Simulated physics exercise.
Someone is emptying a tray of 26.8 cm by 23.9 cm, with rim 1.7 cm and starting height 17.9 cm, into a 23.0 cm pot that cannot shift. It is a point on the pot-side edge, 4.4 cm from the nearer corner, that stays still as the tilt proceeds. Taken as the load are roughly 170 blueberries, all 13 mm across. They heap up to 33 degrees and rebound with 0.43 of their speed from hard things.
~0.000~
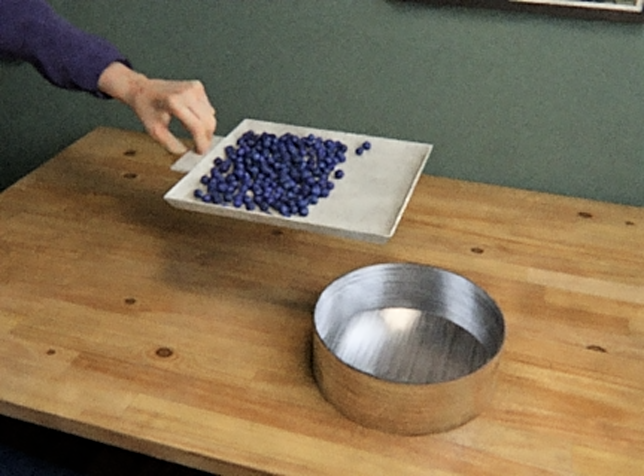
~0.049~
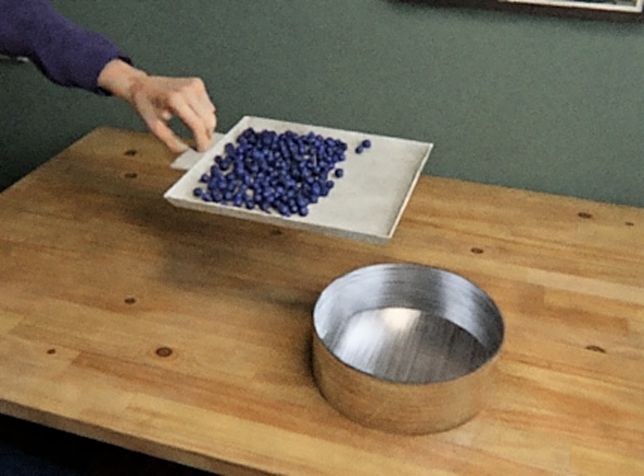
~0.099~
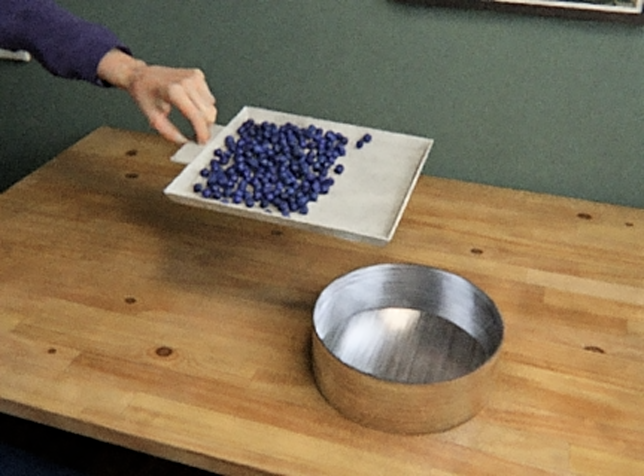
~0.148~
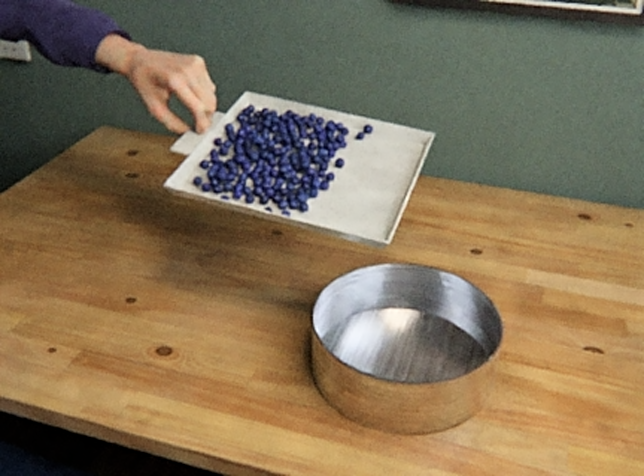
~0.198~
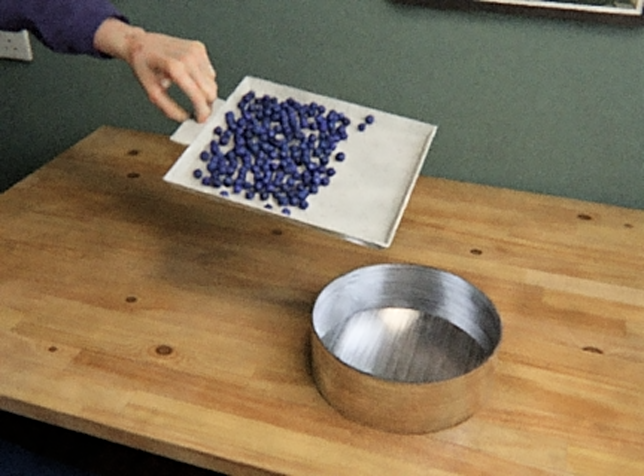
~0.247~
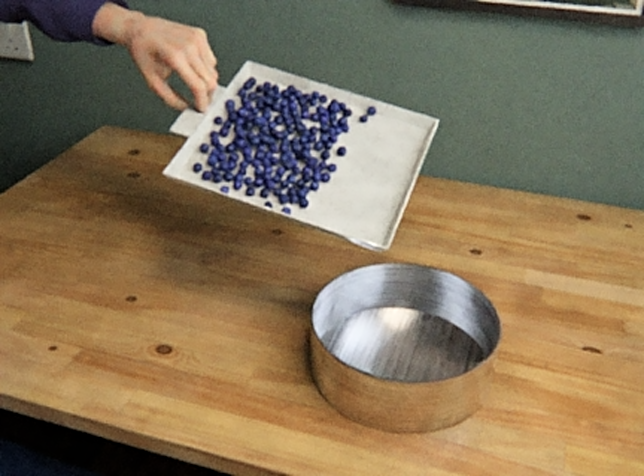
A hand steadily tilts a pale tray of blueberries toward the right above a round metal pot.
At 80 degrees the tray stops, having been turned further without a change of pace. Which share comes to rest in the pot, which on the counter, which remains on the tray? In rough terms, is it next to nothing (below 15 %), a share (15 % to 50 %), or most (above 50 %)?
Result: Pot: The main mass; counter: A little; left on the tray: A little.
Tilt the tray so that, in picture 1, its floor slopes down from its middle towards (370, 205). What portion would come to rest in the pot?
Roughly 90 per cent.
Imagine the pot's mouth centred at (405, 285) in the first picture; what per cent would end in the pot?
Estimate: ~ 55 %.
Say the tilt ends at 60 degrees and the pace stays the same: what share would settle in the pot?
Around 75 per cent, then.
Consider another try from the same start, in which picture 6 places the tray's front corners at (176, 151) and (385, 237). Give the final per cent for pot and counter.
You'd end with pot at 95 and counter at 5.
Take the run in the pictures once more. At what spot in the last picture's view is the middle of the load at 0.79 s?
Load centre: About (360, 251) px.
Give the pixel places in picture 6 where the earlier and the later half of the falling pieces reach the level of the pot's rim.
The first half passes near (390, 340) and the second half near (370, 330).
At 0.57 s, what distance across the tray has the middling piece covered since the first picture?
I'd say close to 8 centimetres.
After 0.57 s, tilt 48 degrees; the tray holds 100 %, the pot 0 %.
Then, at 0.79 s, tilt 69 degrees; the tray holds 60 %, the pot 15 %.
After 1.12 s, tilt 80 degrees; the tray holds 5 %, the pot 85 %.
In the end, at 1.8 s, pot 90 %, counter 10 %, tray 0 %.
